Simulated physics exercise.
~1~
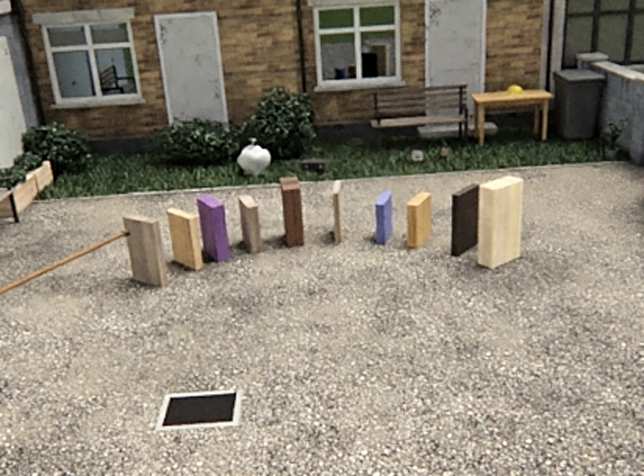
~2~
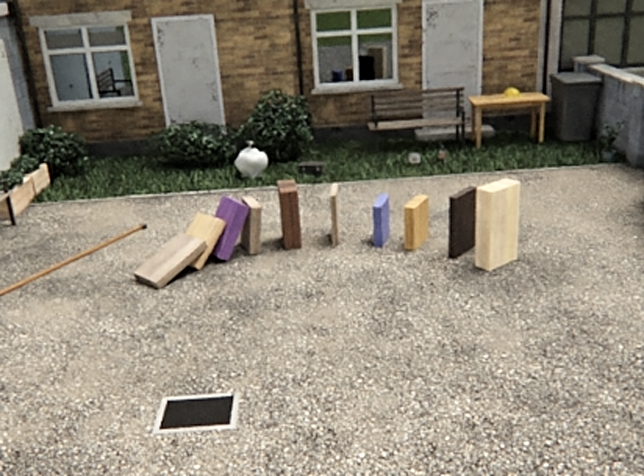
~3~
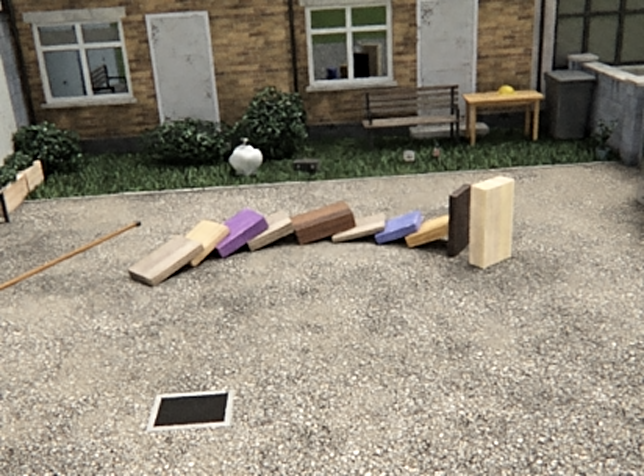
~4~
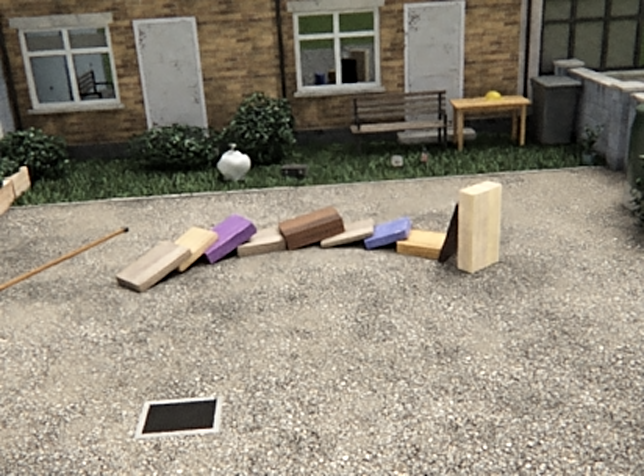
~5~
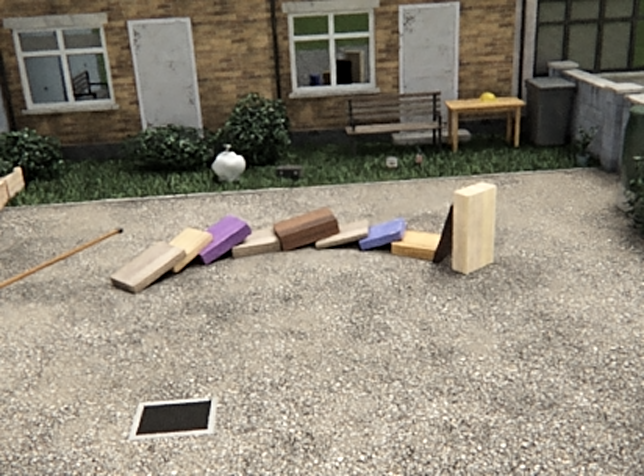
A long pole tipped over the first of ten boards standing in a curved row in a yard, and they toppled rightward one after another, purple and blue ones included, until the dark board leaned against the tall pale last one, which stayed upright.
